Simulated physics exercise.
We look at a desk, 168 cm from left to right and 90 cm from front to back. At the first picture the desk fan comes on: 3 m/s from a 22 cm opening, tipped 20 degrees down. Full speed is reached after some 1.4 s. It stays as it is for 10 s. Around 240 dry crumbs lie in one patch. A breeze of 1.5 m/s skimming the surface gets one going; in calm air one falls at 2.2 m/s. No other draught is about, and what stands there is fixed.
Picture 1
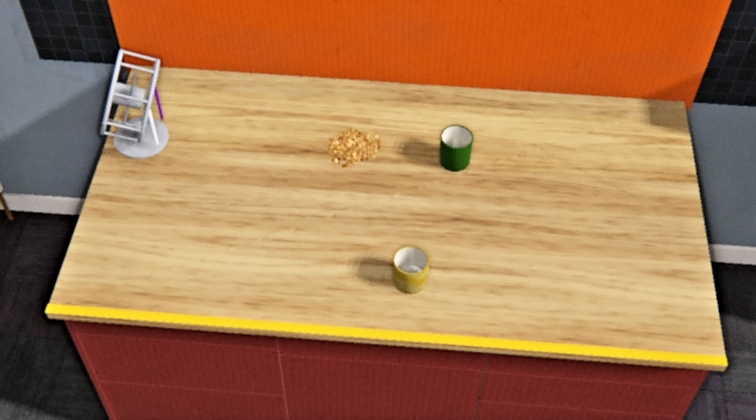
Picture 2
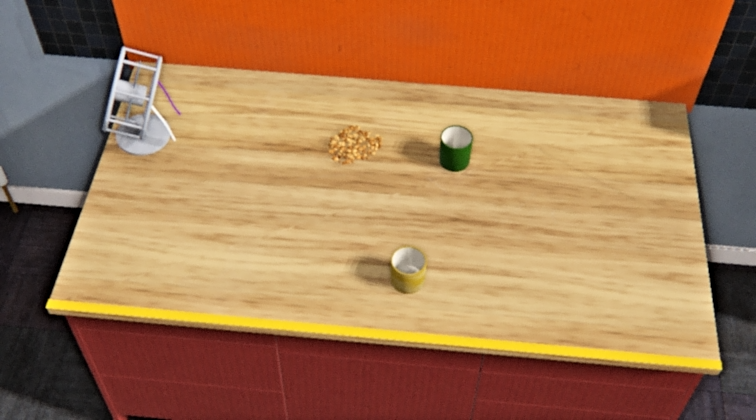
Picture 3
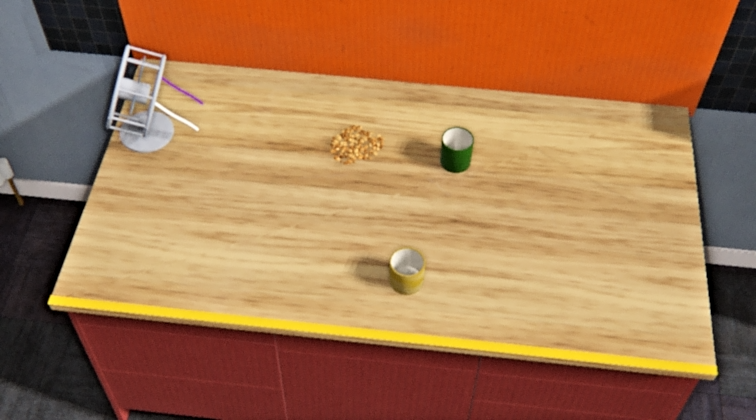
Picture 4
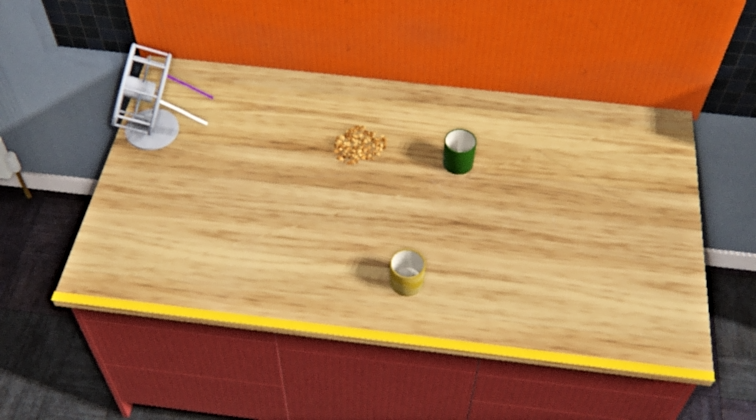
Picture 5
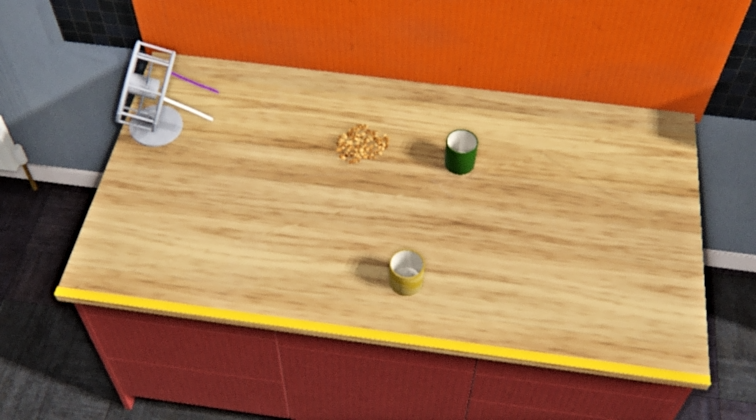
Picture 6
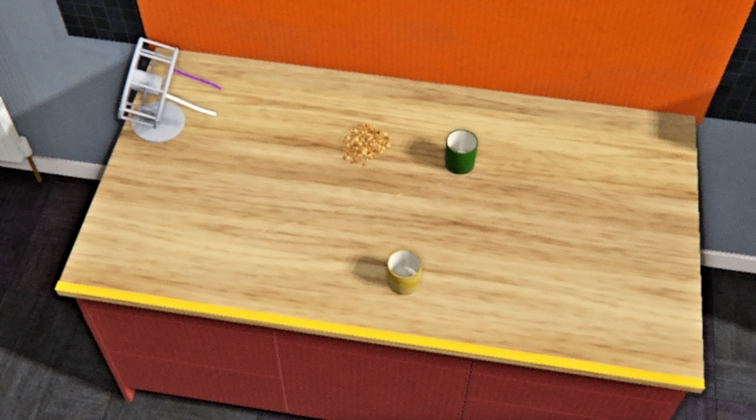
Streamers blowing out from a small desk fan at left, then golden crumbs shifting slightly rightward on a wooden desk between two mugs.
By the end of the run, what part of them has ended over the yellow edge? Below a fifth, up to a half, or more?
By then not even a fifth are over the yellow edge.
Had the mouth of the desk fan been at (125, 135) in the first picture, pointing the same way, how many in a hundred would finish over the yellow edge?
In that case some 0 per cent.
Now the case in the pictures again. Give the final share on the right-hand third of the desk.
About 0 %.
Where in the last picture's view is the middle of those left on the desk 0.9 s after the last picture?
Near (656, 183).
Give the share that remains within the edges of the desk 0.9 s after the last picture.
Near 70 %.
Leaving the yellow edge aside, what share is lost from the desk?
About 90 %.
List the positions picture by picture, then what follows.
In the first frame, the middle of the dry crumbs is near (349, 146), none has stirred yet and the mouth of the desk fan is at (130, 97).
In the second frame, the middle of the dry crumbs is near (350, 145), none has stirred yet and the yellow edge is centred on (378, 338).
In the third frame, the middle of the dry crumbs is near (352, 144), none has stirred yet, the top of a mug is at (458, 139) and the top of a mug is at (408, 262).
In the fourth frame, the middle of the dry crumbs is near (355, 145) and none has stirred yet.
In the fifth frame, the middle of the dry crumbs is near (358, 143) and none has stirred yet.
In the sixth frame, the middle of the dry crumbs is near (363, 142), the farthest in sight from the desk fan is at (389, 138) and about 20 % have left their places.
Then, 0.9 s after the last picture the count stands so, 0 % are over the yellow edge; the middle of those still in play is near (656, 183).
Then, 2.1 s after the last picture the count stands so, 0 % are over the yellow edge.
Then, 4.4 s after the last picture the count stands so, 0 % are over the yellow edge.
Then, 8.9 s after the last picture, at the end, 0 % are over the yellow edge.
